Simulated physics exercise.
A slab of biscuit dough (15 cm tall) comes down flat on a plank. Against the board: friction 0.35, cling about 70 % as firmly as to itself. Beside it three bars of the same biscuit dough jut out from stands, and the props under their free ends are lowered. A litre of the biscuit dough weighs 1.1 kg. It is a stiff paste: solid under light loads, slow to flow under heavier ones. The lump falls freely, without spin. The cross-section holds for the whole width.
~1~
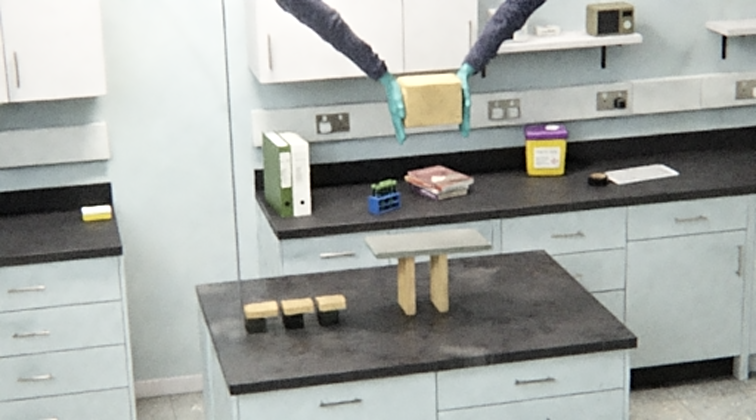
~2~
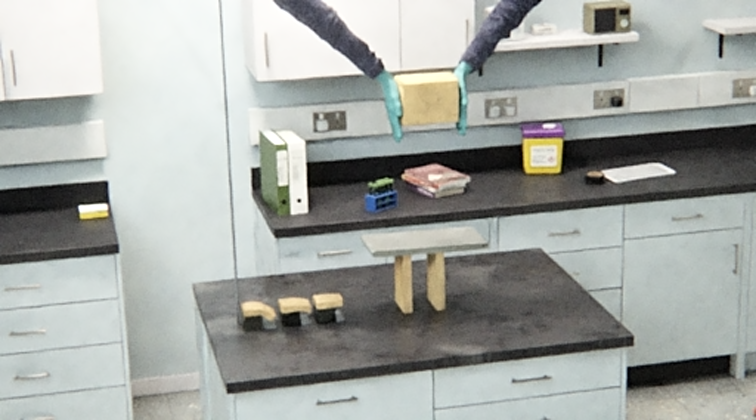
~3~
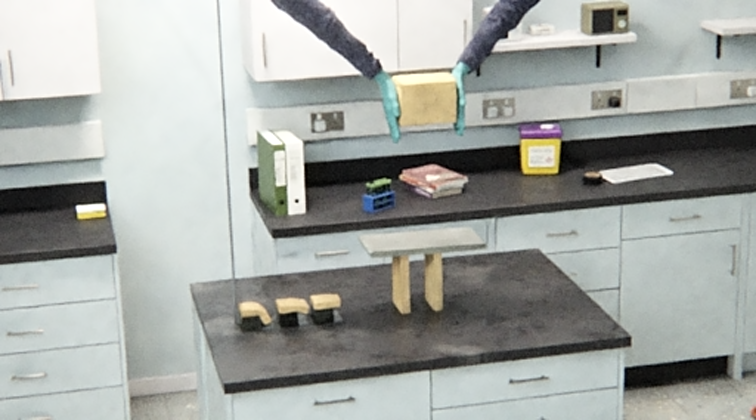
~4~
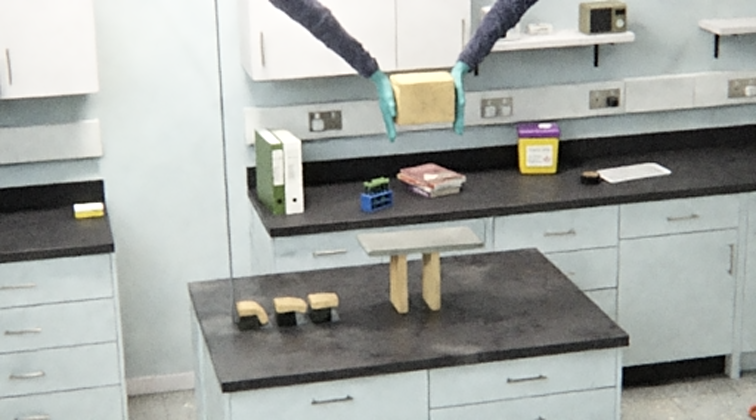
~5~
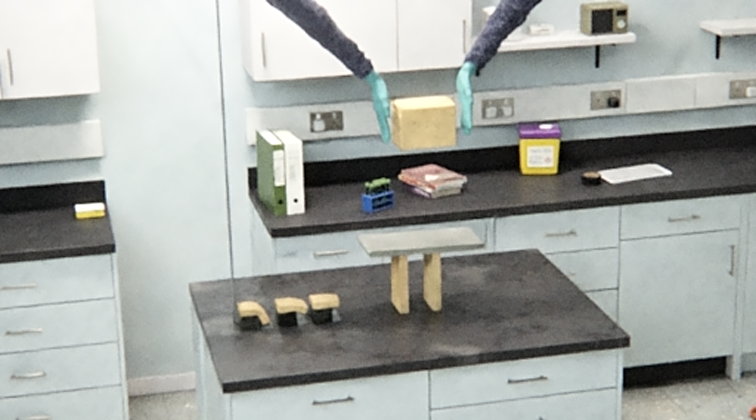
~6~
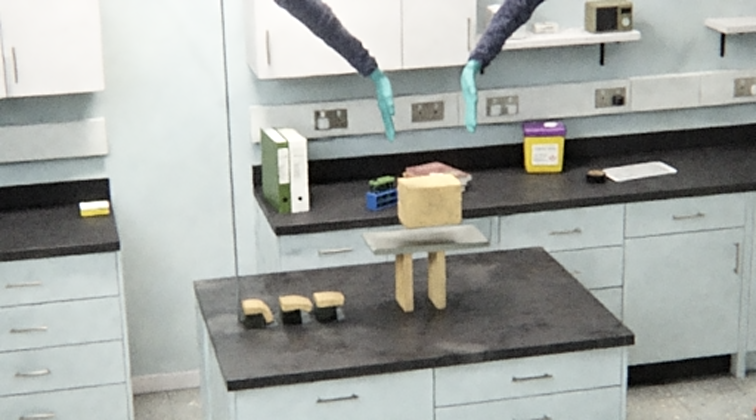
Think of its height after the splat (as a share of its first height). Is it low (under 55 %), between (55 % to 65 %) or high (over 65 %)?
It comes out between: 55 % to 65 %.
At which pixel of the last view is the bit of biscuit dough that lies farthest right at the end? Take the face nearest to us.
At about (489, 235).
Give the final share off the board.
Roughly 0 % off the board.
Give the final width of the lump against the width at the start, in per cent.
Some 200 %.
Then, 0.11 s after the last picture, it stands 59 % of its first height and none has gone off the board.
Then, 0.24 s after the last picture, it stands 59 % of its first height and none has gone off the board.
Then, 0.38 s after the last picture, it stands 59 % of its first height and none has gone off the board.
Then, 0.51 s after the last picture, it stands 59 % of its first height and none has gone off the board.
Then, 0.67 s after the last picture, at the end, it stands 59 % of its first height and none has gone off the board.
